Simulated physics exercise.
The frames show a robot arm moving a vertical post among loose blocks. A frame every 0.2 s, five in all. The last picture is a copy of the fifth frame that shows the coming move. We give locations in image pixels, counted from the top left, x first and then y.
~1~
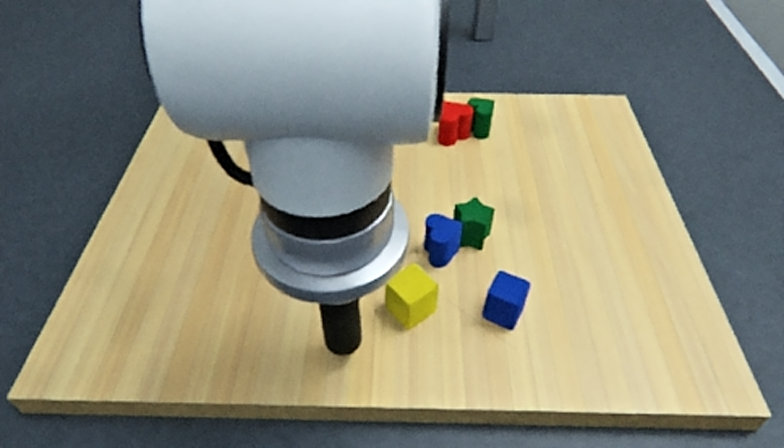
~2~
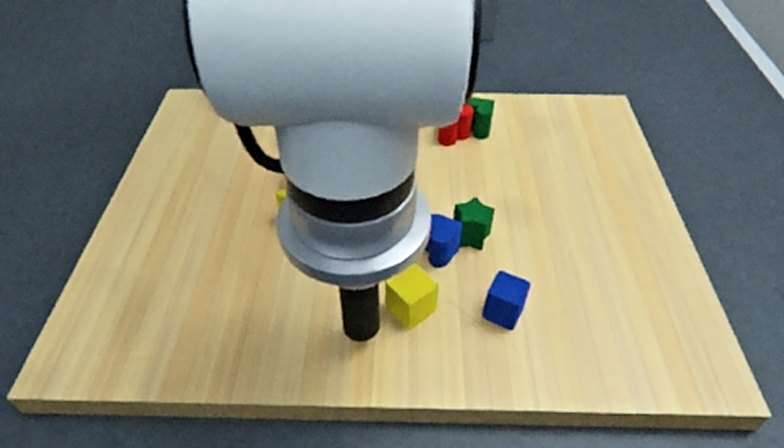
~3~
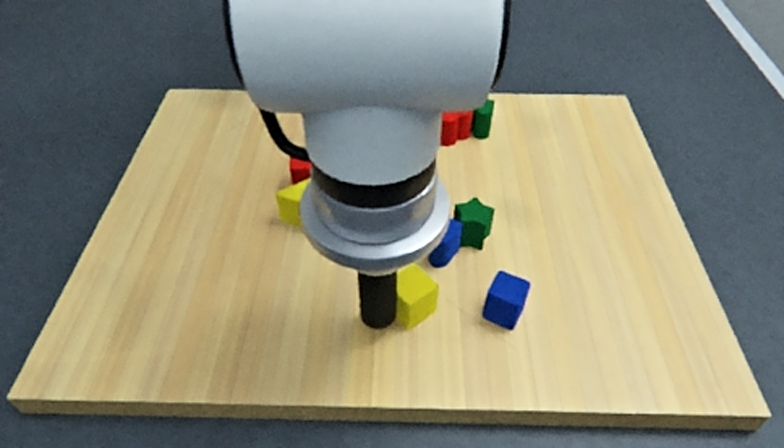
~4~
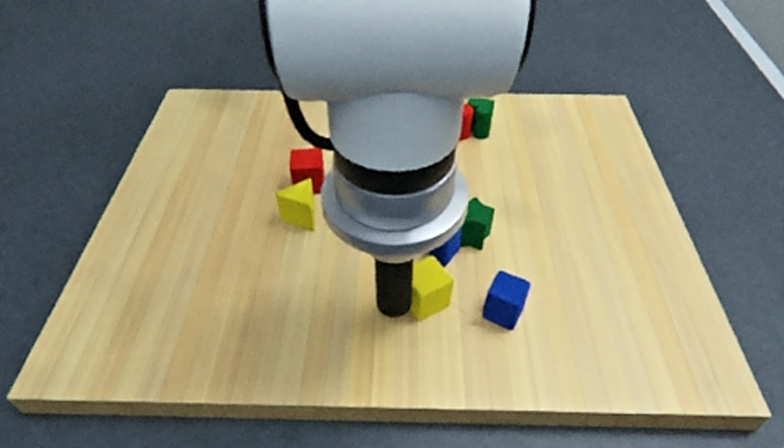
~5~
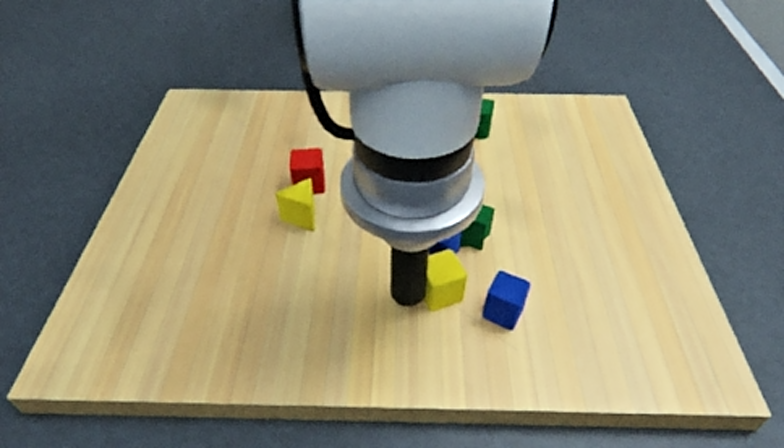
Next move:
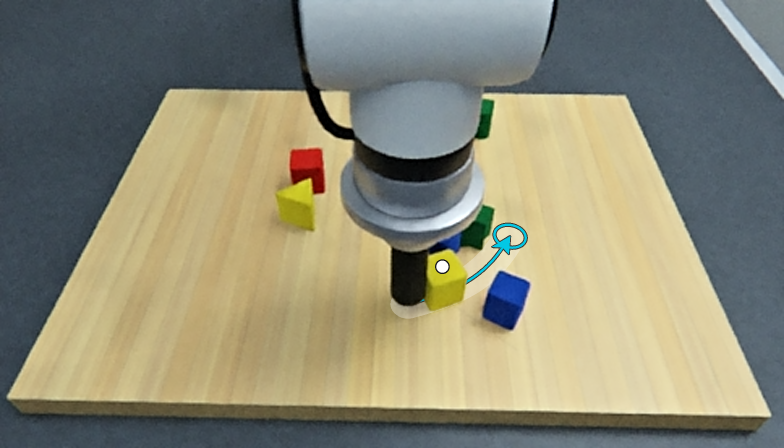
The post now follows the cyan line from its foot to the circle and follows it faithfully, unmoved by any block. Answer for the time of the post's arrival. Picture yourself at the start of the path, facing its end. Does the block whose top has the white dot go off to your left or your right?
Shifted right.
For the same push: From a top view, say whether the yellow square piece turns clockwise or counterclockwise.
Viewed from above, clockwise.
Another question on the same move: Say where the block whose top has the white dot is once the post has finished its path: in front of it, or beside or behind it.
I'd say the block whose top has the white dot has slipped off and sits beside or behind the post.
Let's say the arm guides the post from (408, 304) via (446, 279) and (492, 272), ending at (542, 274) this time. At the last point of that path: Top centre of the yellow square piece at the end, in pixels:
Roughly at (571, 229).
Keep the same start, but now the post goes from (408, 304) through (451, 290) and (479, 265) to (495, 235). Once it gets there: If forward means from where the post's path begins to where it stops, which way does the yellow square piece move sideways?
Side: Right.
The line goes from (408, 304) via (453, 289) and (488, 265), ending at (510, 236); the dot is on the yellow square piece.
On the path given first. One third of the way, post at (456, 277); yellow square piece at (489, 250).
Two thirds of the way, post at (492, 252); yellow square piece at (528, 230), turned 15° clockwise.
At the end, post at (513, 224); blue heart-shaped block unmoved; yellow square piece at (550, 218), turned 45° clockwise; green star at (476, 204), turned 35° anticlockwise.
